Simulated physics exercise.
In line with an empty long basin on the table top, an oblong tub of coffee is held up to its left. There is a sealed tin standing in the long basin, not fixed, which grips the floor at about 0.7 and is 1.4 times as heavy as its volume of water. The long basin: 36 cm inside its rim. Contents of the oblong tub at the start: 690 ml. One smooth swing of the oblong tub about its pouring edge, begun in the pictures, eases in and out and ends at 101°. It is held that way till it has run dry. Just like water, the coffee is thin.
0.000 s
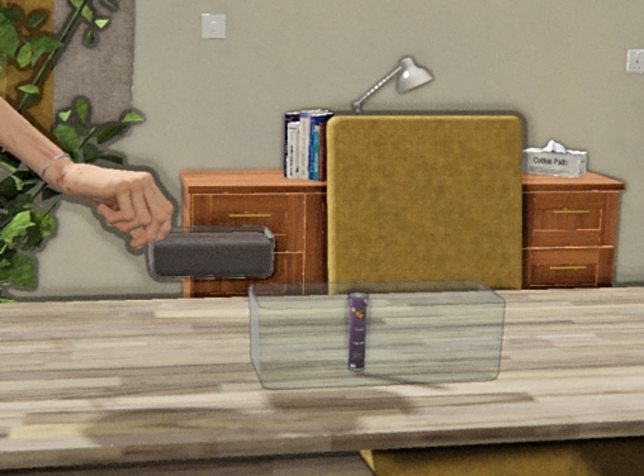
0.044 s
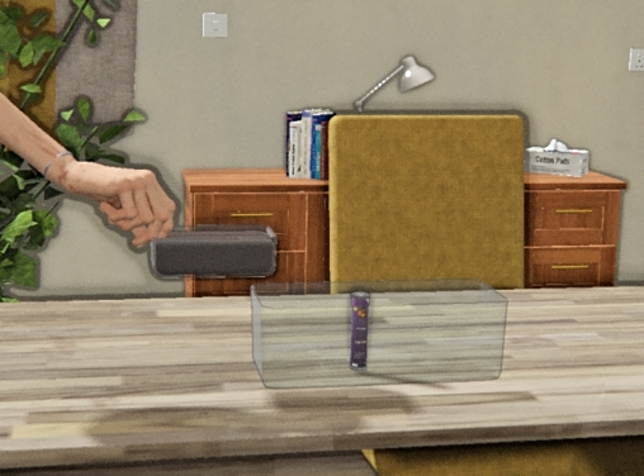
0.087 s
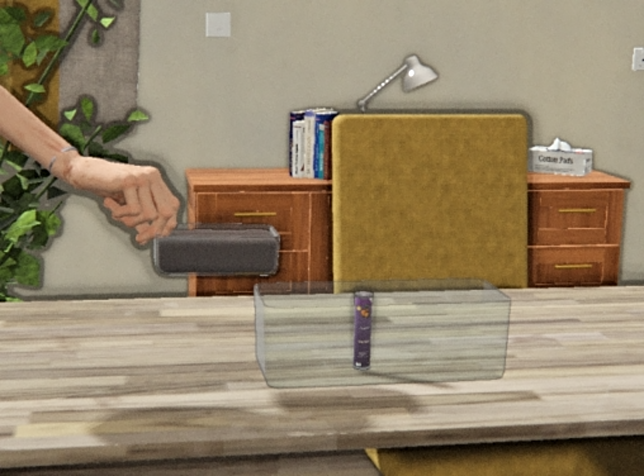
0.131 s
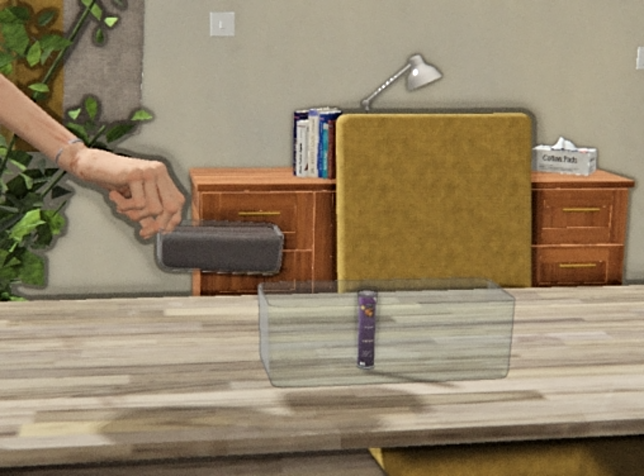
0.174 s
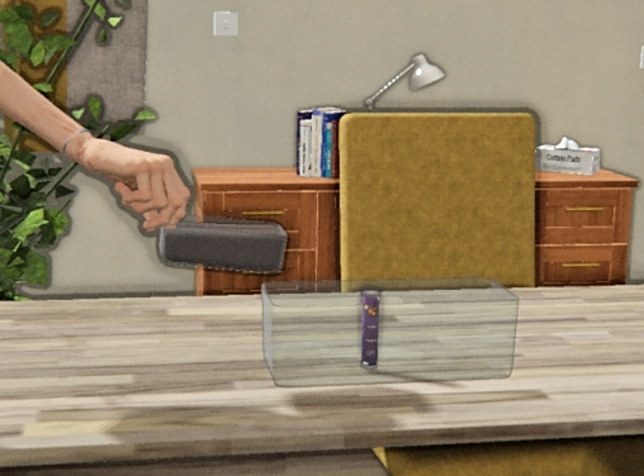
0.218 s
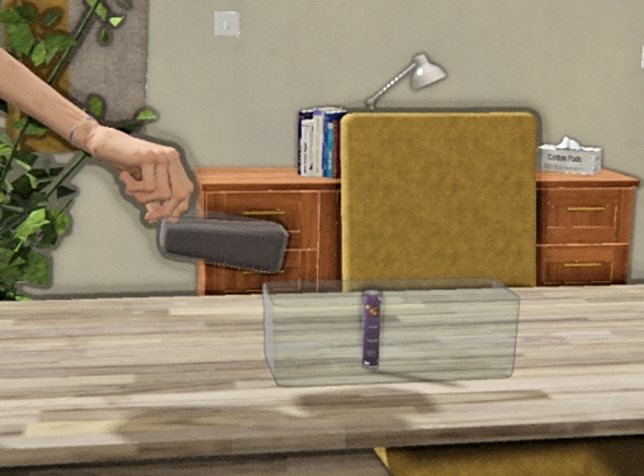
A hand held a dark oblong tub above a wooden table, to the left of a long clear basin, keeping it level at first, then slowly tilting it slightly down toward the right.
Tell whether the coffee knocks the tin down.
The coffee knocks it down.
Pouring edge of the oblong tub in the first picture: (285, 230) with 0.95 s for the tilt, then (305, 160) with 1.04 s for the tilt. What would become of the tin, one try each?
First it stays on its base; then it stays on its base.
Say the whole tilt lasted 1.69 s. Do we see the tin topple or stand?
Outcome - the tin remains standing.
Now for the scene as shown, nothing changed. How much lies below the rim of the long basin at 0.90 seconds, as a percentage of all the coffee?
I reckon close to 84 per cent.
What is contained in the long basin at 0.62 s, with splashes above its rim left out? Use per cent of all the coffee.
At that time the basin holds about 18 per cent of the liquid.
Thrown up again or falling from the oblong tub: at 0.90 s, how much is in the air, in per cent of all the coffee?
Near 4 percent.
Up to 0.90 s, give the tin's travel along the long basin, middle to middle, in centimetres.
About 2 cm.
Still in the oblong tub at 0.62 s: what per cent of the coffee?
At that time about 34 in a hundred parts are still held.
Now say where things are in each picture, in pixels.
In the first picture, it leans 0°; its right rim is at (270, 234); the coffee meets the walls at (152, 240) and (268, 238); the long basin's rim runs from (254, 298) to (492, 292); the tin's top is at (358, 299).
In the second picture, it leans 0°; its right rim is at (272, 233); the coffee meets the walls at (154, 238) and (270, 237).
In the third picture, it leans 2°; its right rim is at (275, 232); the coffee meets the walls at (157, 237) and (273, 236).
In the fourth picture, it leans 4°; its right rim is at (279, 232); the coffee meets the walls at (161, 233) and (277, 233).
In the fifth picture, it leans 7°; its right rim is at (282, 231); the coffee meets the walls at (164, 229) and (281, 231).
In the sixth picture, it leans 11°; its right rim is at (283, 231); the coffee meets the walls at (166, 224) and (282, 227).
Then, 0.62 s in, the tilt is 65° and 34 per cent is still to pour; the tin stands where it began.
Then, 0.90 s in, the tilt is 97° and 5 per cent is still to pour; the tin leans 16°.
Then, 1.21 s in, the tilt is 101° and 0 per cent is still to pour; the tin lies on its side.
Then, 1.54 s in, the tilt is 101° and 0 per cent is still to pour; the tin lies on its side.
Finally, the tin lies on its side.
